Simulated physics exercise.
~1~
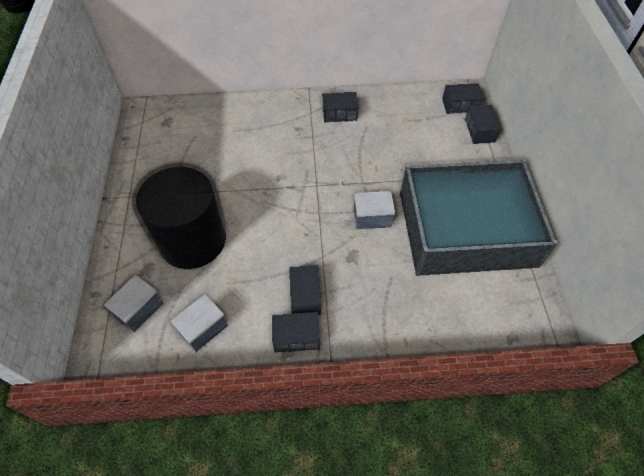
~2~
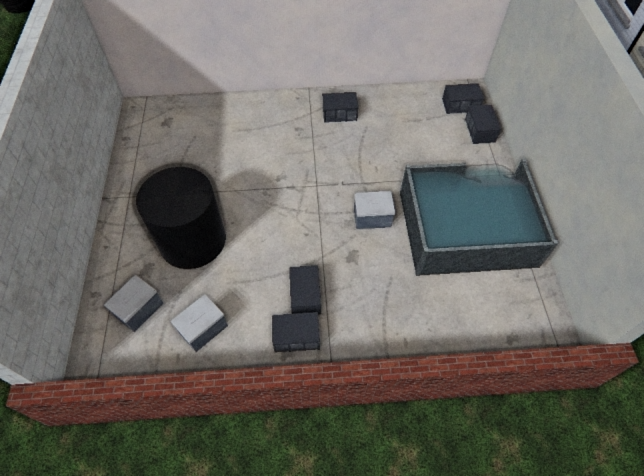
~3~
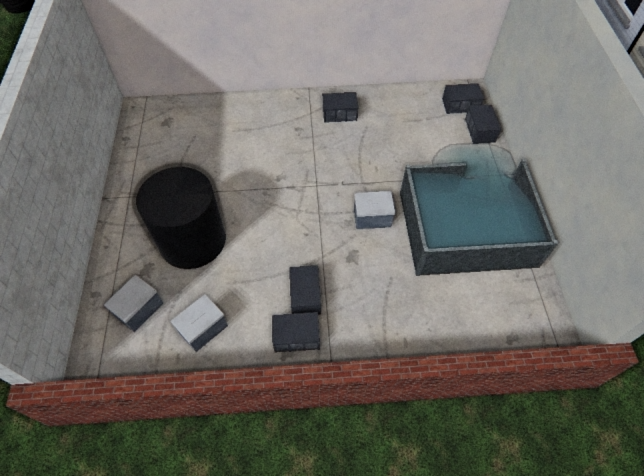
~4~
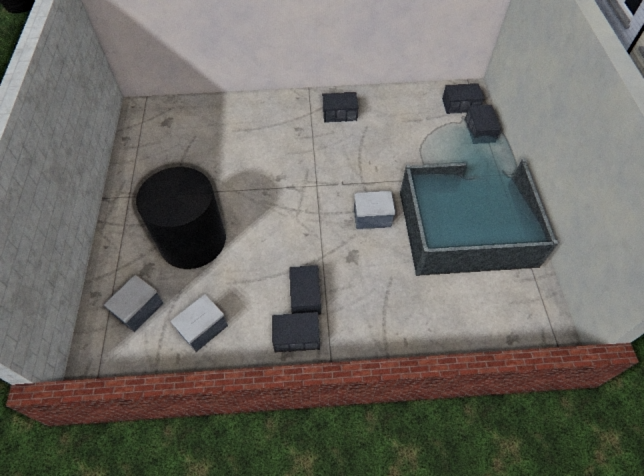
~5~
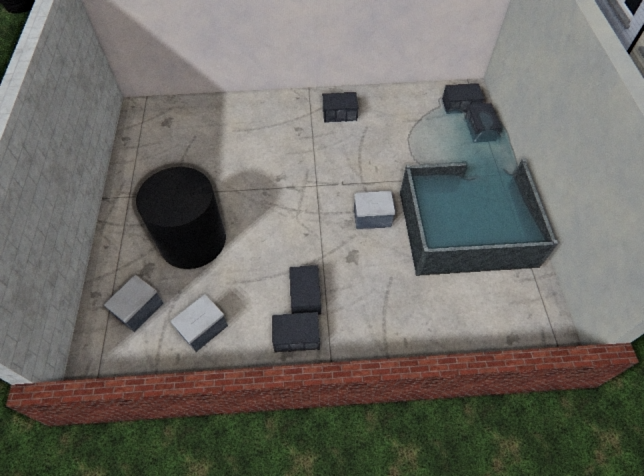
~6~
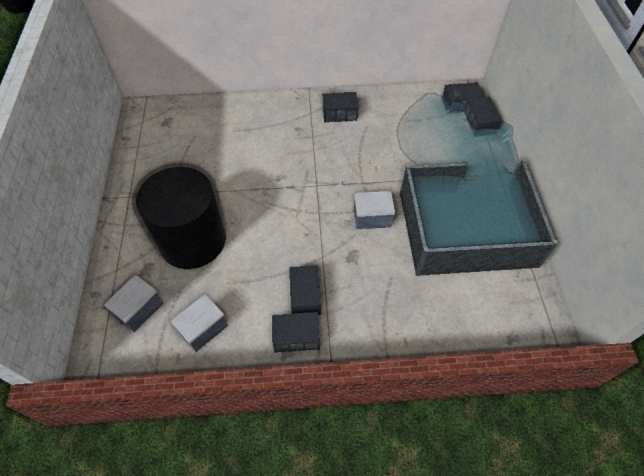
Water poured out through a gap in the back wall of the square pool and fanned across the concrete yard, reaching two dark crates at the upper right and nudging one slightly.
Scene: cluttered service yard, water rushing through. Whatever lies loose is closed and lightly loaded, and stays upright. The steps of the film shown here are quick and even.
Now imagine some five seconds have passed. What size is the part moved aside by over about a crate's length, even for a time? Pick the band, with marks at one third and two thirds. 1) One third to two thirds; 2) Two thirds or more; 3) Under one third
1.
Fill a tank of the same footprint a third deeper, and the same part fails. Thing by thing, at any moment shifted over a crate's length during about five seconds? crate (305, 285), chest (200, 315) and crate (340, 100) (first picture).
Note, listed order: Didn't cover it / didn't cover it / covered it.
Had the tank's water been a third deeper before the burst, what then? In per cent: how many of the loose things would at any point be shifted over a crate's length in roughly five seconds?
Near 40 per cent of the loose things.
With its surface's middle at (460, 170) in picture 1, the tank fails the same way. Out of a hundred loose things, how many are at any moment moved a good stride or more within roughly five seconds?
It comes to some 40 %.
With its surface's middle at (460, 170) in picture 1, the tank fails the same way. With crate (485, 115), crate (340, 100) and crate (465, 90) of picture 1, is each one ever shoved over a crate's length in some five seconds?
Far enough, Far enough, Far enough.
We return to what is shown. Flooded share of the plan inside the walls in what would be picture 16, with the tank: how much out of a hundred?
Wet share: Around 25 %.
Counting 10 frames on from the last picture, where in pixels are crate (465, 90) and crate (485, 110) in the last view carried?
Close to (431, 70), and close to (453, 90).
A moment on, 0 of 8 are well off their spots; 1 afloat.
Next, 2 of 8 are well off their spots; 2 afloat.
Later, 3 of 8 are well off their spots; 2 afloat.
In the end, 3 of 8 are well off their spots, and 3 have been at some point; 0 afloat.
